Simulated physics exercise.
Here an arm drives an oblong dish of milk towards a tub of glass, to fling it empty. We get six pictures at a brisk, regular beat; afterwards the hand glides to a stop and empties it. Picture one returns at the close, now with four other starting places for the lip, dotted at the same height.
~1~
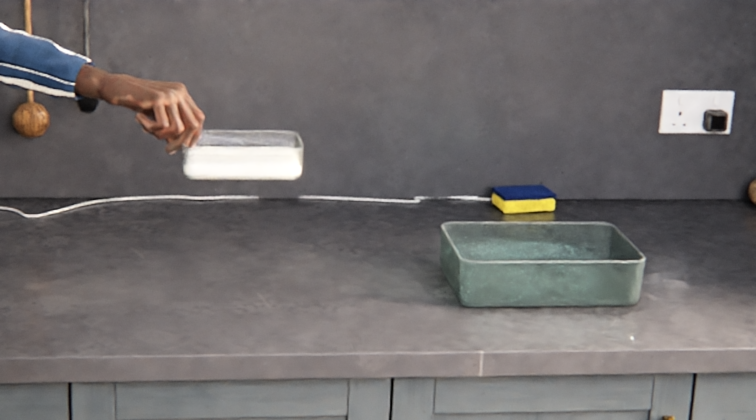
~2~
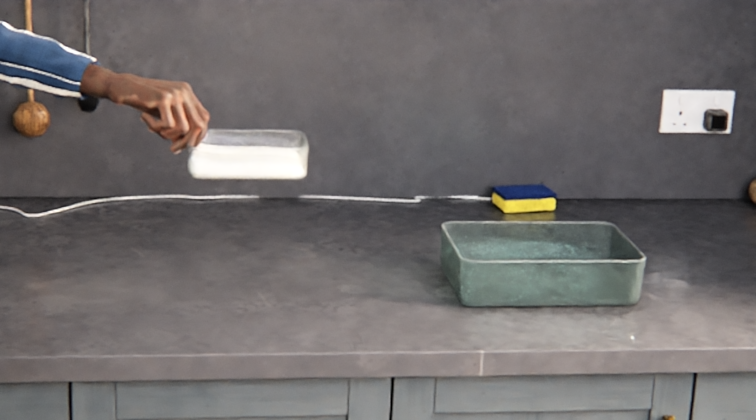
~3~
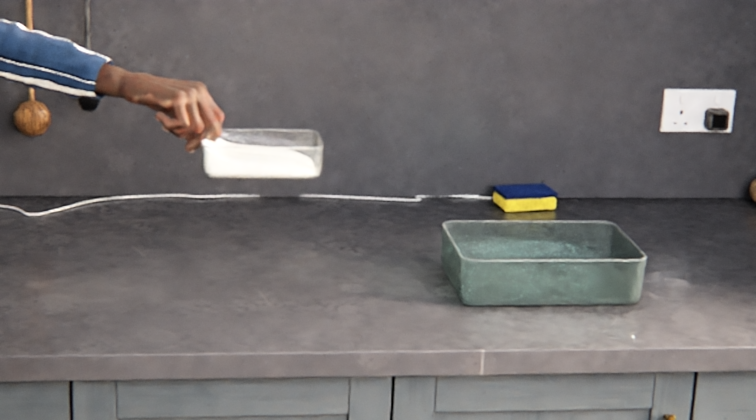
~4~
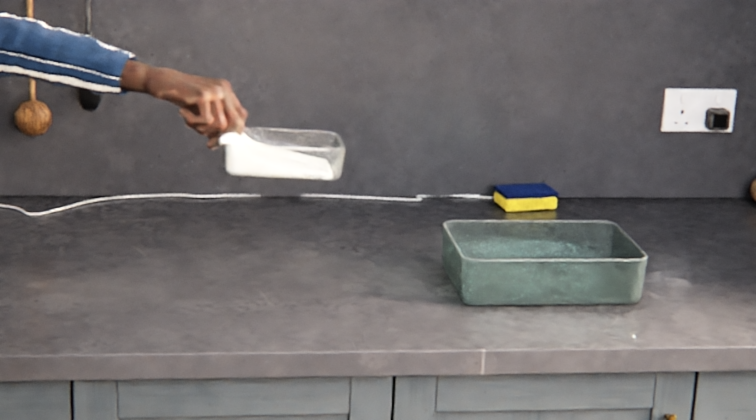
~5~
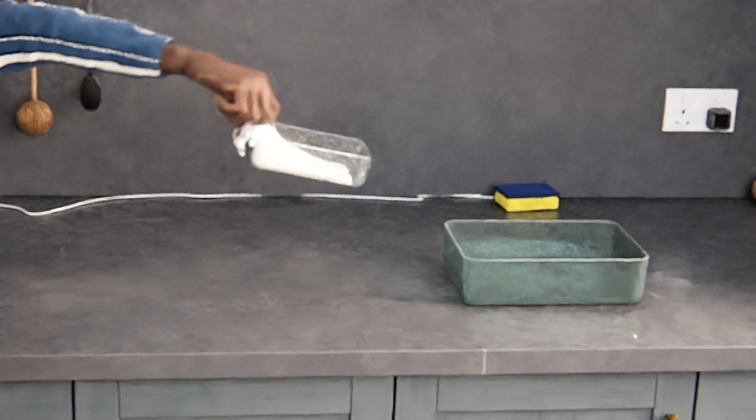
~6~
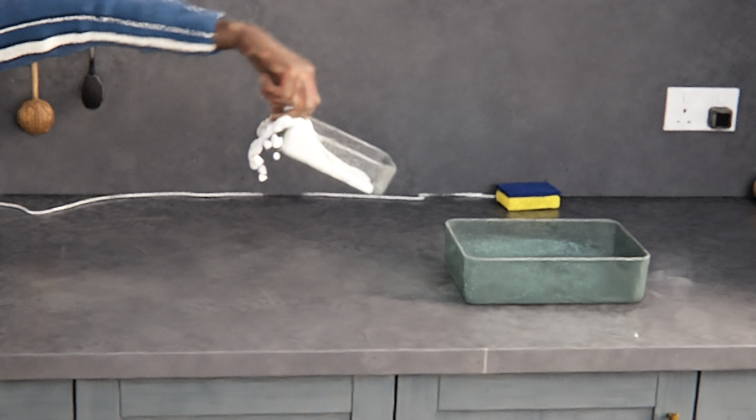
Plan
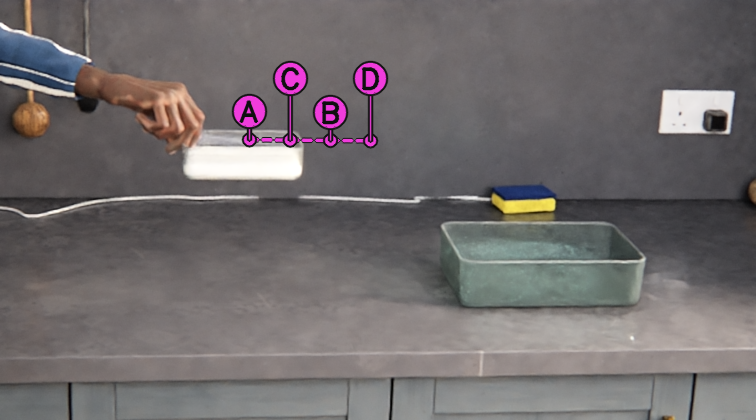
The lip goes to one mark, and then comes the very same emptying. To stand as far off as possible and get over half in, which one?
Go for B.
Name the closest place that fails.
The answer is C.
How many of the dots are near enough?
Two of them.
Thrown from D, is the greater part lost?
No, not at all.
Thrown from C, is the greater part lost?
Yes.
On the marked copy, A at (249, 139); B at (330, 140); C at (290, 140); D at (370, 140).
Choosing A, about 3 % lands in the tub, 96 % falls short.
Choosing B, about 70 % lands in the tub, 23 % falls short and 7 % goes beside or beyond.
Choosing C, about 19 % lands in the tub, 76 % falls short and 5 % goes beside or beyond.
Choosing D, about 79 % lands in the tub, 13 % falls short and 8 % goes beside or beyond.
